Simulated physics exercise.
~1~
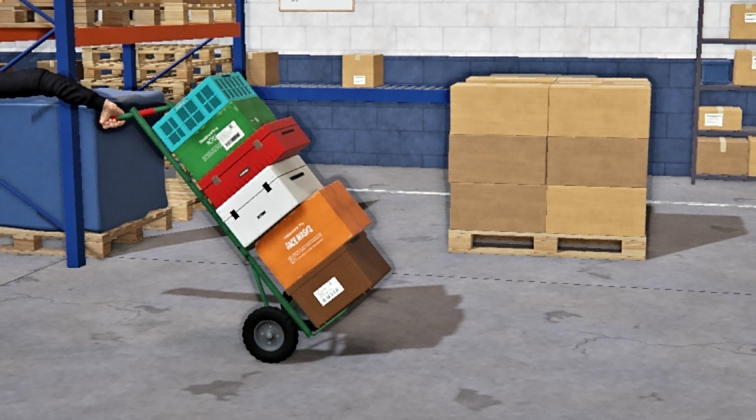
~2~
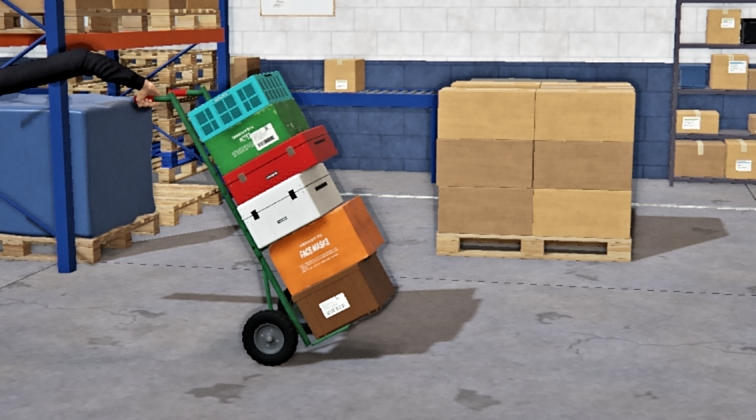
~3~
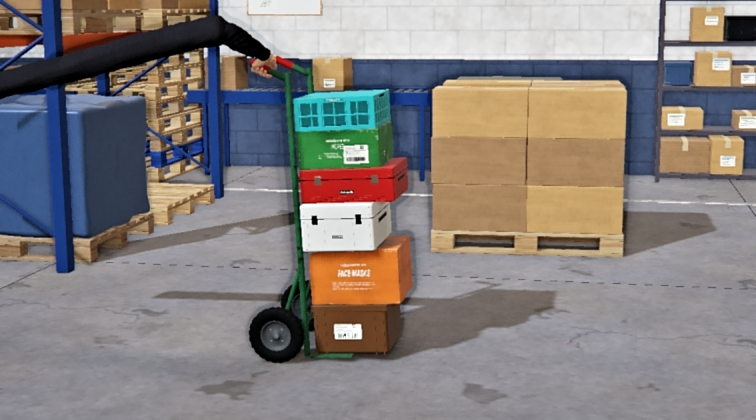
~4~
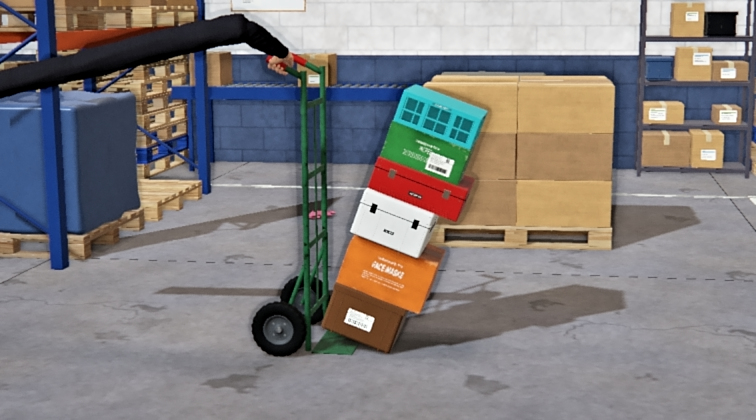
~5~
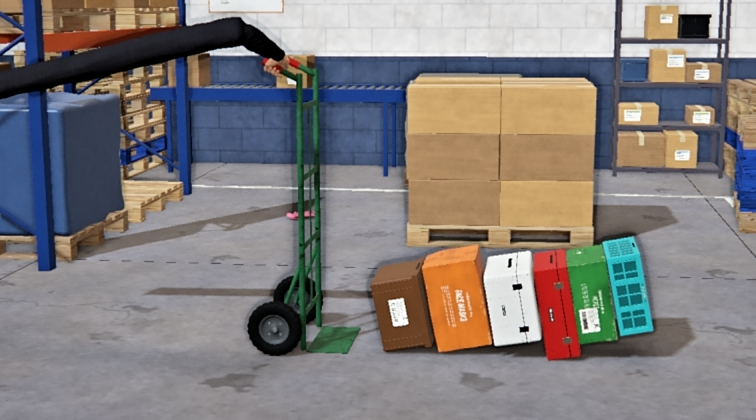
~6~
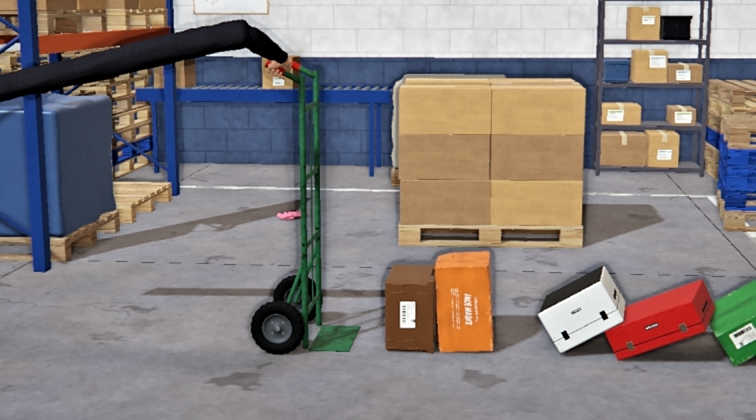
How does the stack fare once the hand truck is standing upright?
The whole stack topples off to the right, so three or more of the things end up tipped over or dropped. The brown box lies on its side near the plate, and the others spill away from it.
